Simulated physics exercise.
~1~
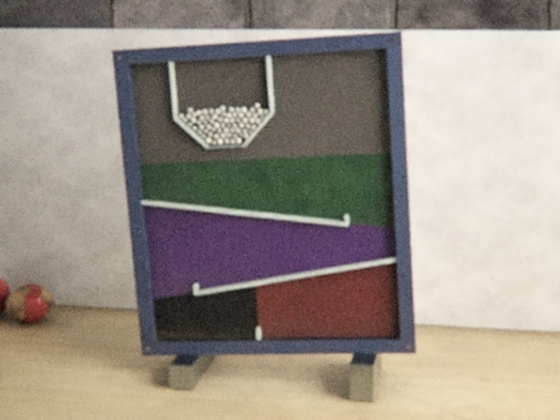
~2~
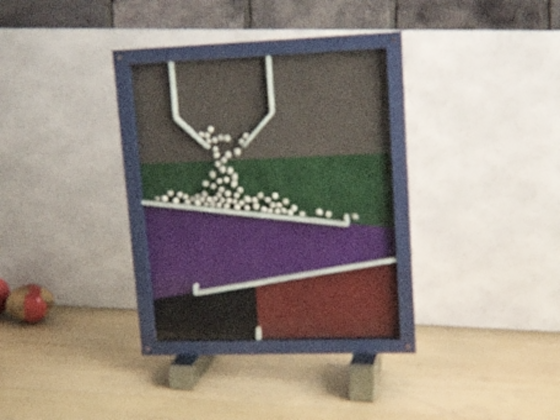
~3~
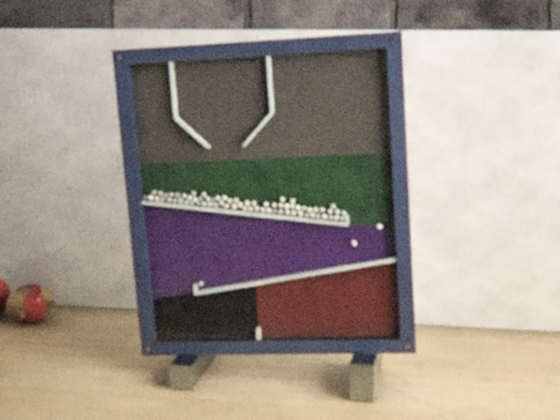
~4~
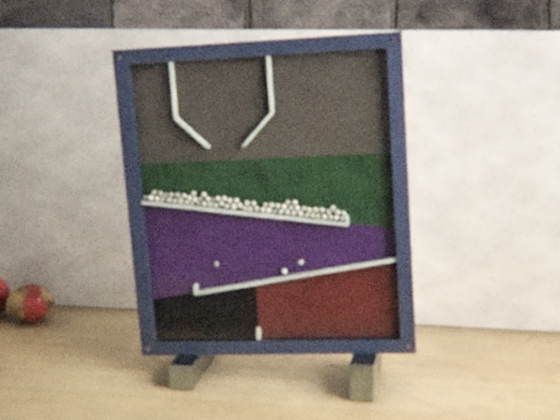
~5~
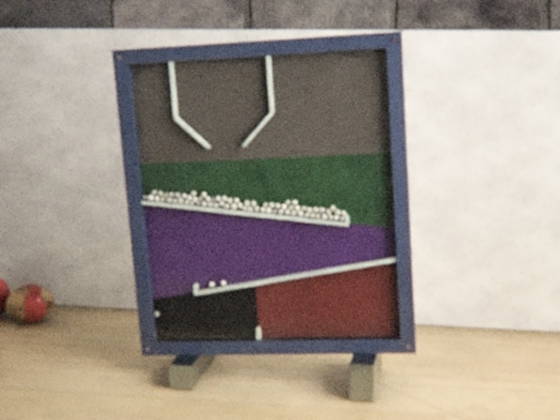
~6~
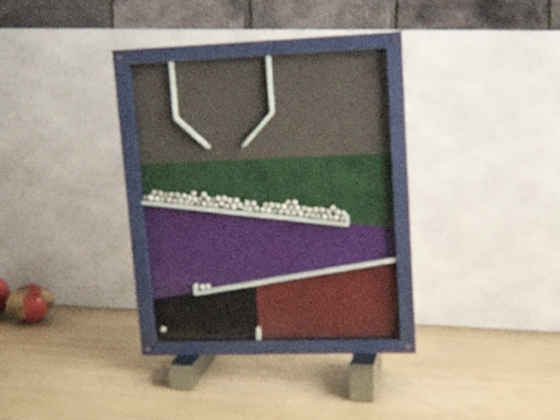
On a pale wooden surface before a whitish wall, seen from the front by a still camera, stands a blue-framed panel painted grey, green, purple, black and red, with red balls at the far left. Small white balls fill a hopper near its top. They pour through the hopper's bottom onto the upper sloping ledge and spread along it, piling up behind its raised right end. A few spill past that end, drop to the lower ledge and travel left. Most rest on the upper ledge, while a couple stop at the lower ledge's left end and one lies in the black section.
